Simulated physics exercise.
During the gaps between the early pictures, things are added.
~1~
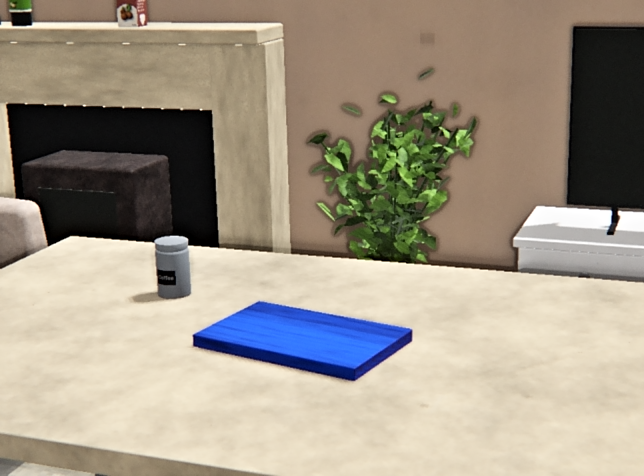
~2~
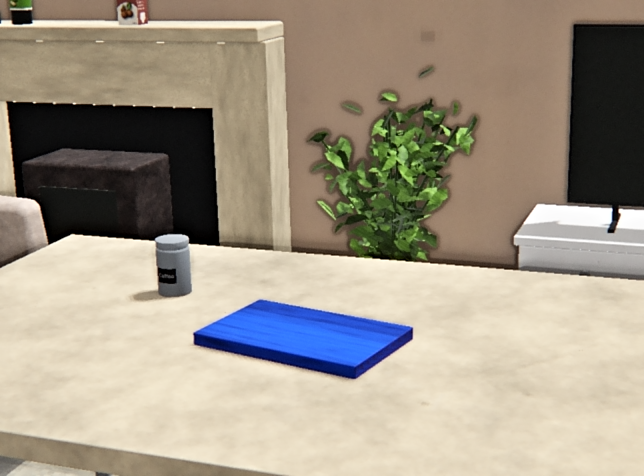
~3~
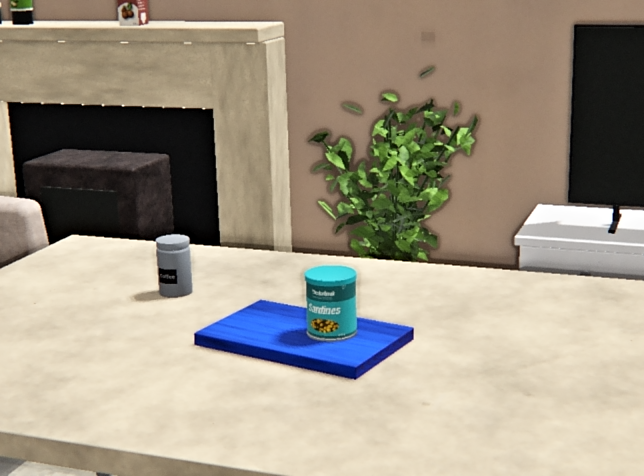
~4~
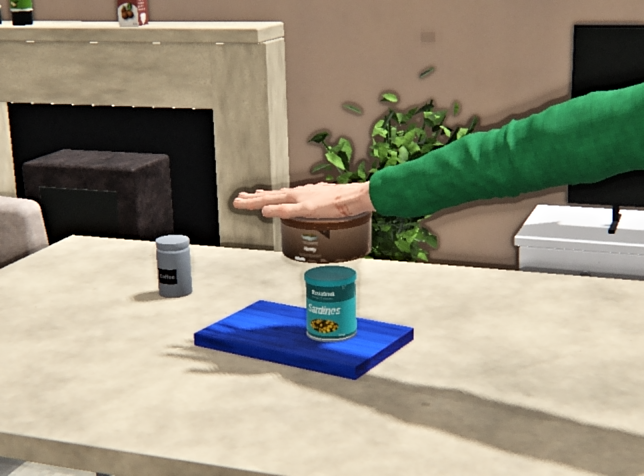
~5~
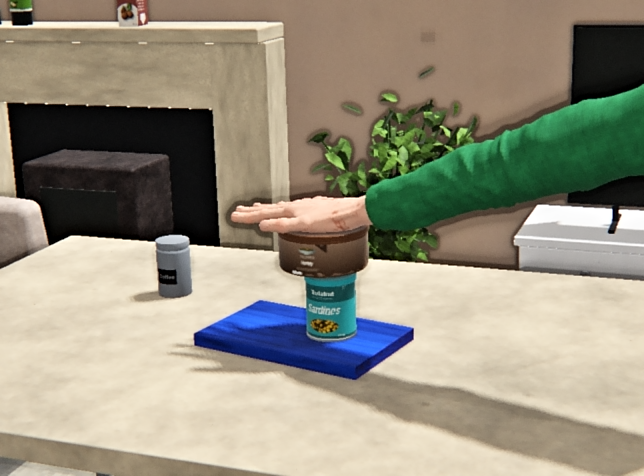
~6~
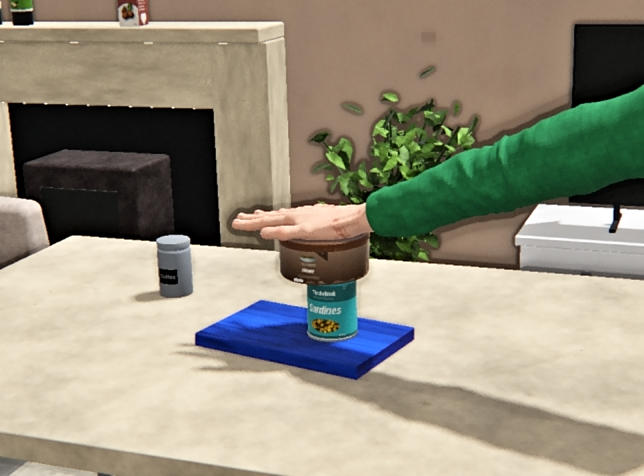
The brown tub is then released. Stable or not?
Stable.
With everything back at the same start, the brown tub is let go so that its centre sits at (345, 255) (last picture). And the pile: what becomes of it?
Observed: Pile steady.
Then, 0.70 s past the last view, nothing moves.
Then, 1.80 s past the last view, brown tub resting near (324, 253).
Finally, all 4 still in place. Final places as the last picture's camera would see them, brown tub near (324, 253). The pile holds.
